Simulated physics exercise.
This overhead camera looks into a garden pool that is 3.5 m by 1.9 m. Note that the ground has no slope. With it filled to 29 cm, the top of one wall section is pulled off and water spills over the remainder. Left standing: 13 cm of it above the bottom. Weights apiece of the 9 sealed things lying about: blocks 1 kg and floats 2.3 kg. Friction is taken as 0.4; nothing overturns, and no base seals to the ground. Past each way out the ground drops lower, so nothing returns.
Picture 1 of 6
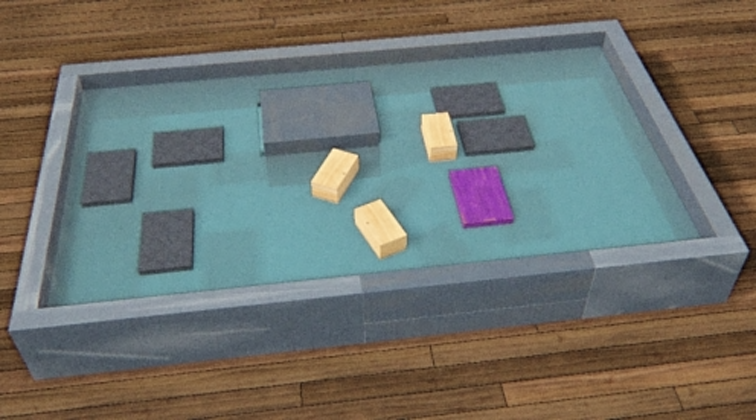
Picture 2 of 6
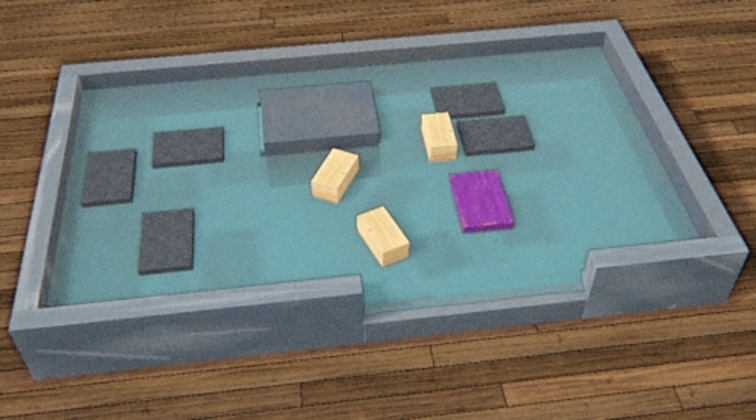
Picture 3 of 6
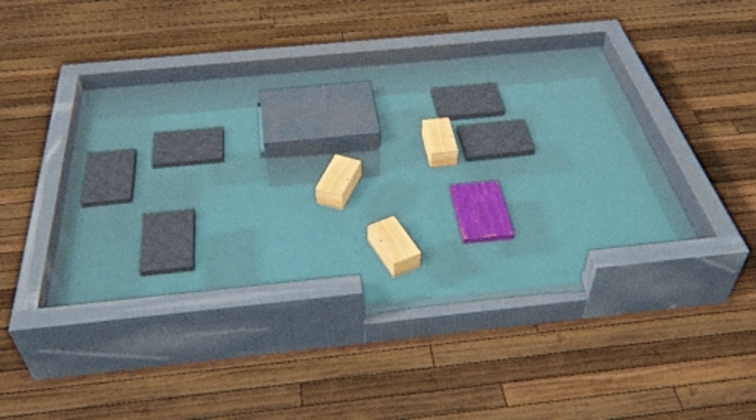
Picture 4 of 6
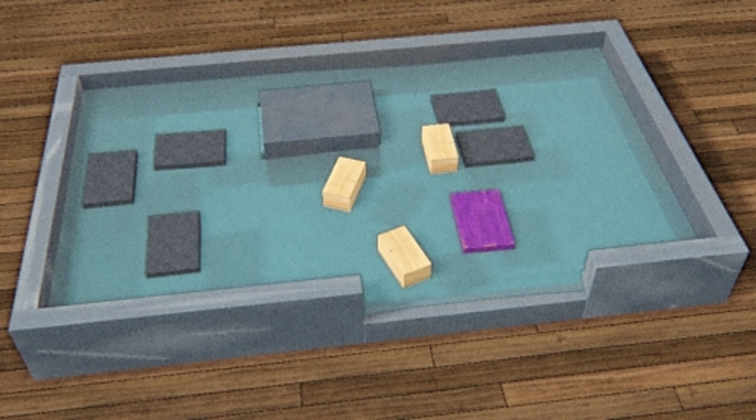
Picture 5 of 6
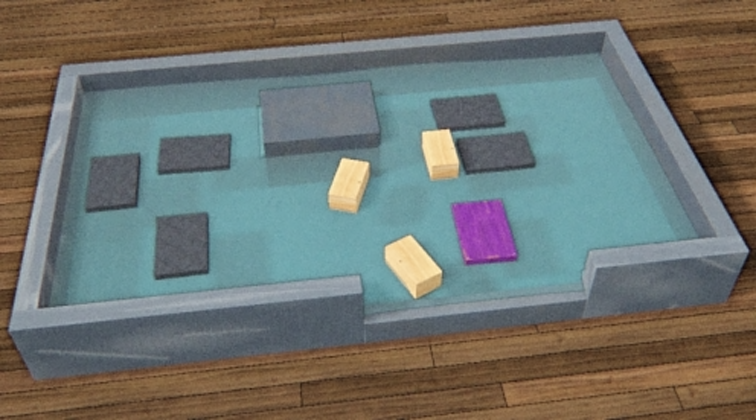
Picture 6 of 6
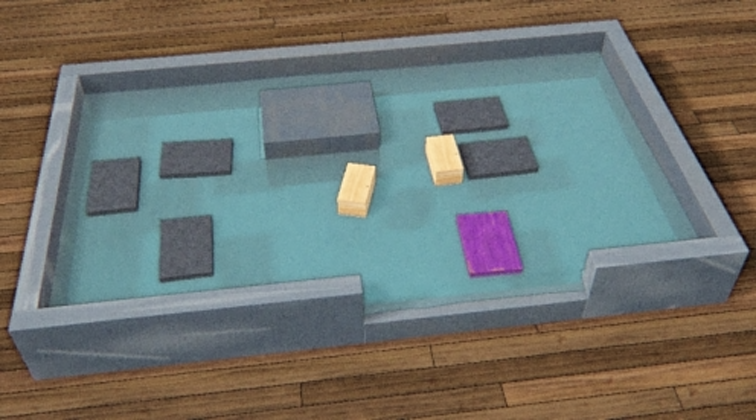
A pool's front wall section disappears, then blocks and floats drift slowly toward the gap.
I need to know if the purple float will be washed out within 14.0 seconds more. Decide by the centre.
It is going to be lost from the pool.
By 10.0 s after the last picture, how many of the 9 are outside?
Tally so far: 2.
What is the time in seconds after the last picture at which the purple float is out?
It should be at around 1.0 seconds.
Then, 1.2 s after the last picture the purple float has gone out; 2 of 9 are out; 7 afloat.
Then, 5.2 s after the last picture the purple float has gone out; 2 of 9 are out; 7 afloat.
Then, 10.0 s after the last picture the purple float has gone out; 2 of 9 are out; 7 afloat.
Then, 14.0 s after the last picture the purple float has gone out; 2 of 9 are out; 7 afloat.
